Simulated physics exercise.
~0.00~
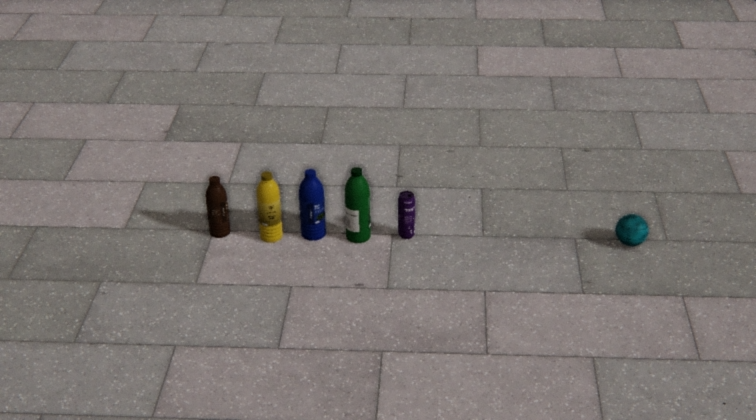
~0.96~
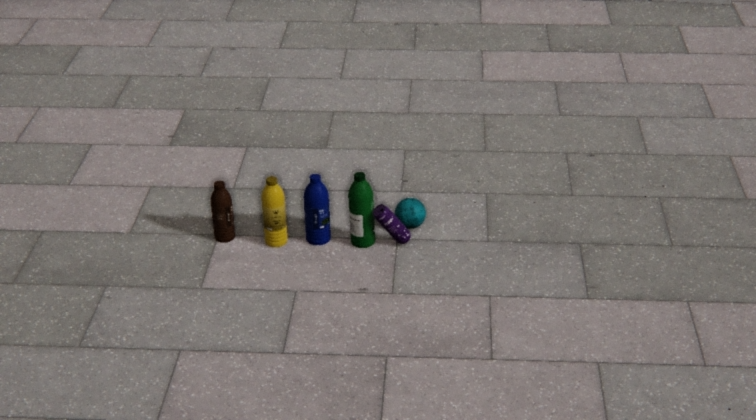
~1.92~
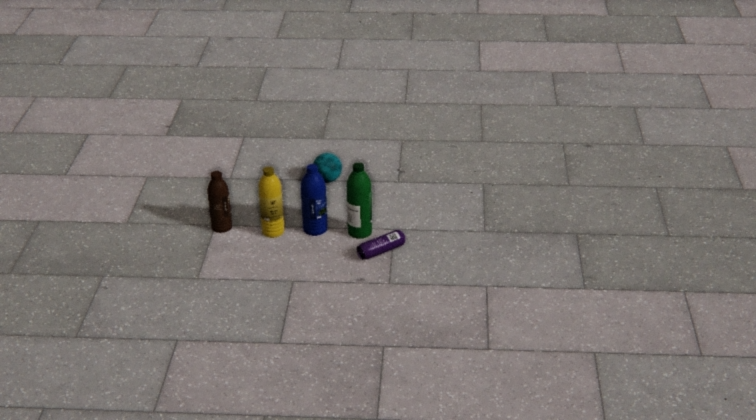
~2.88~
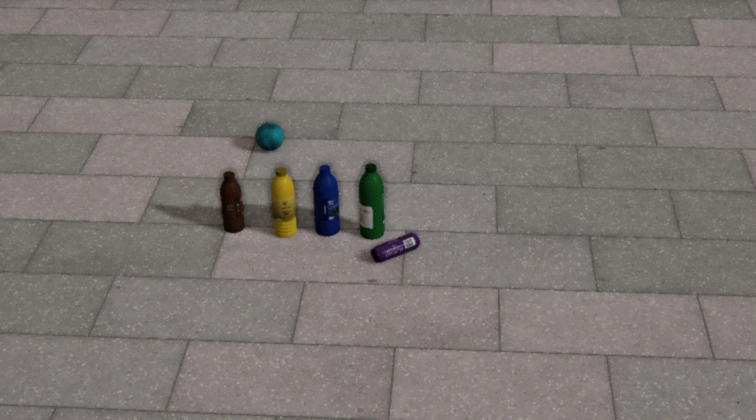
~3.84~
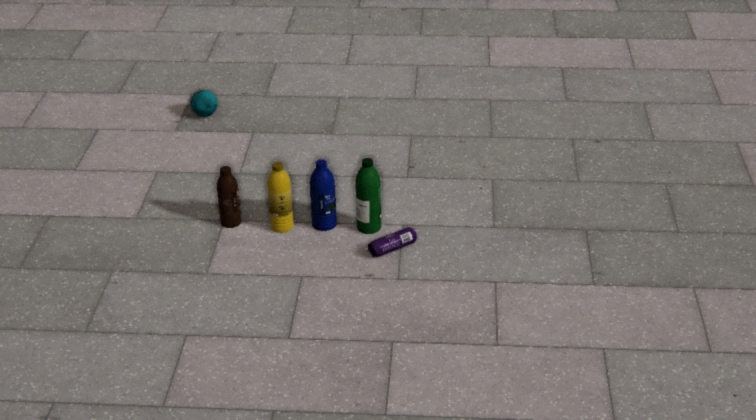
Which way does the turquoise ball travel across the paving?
The turquoise ball travels to the left, passing behind the row of bottles and ending up at the upper left.
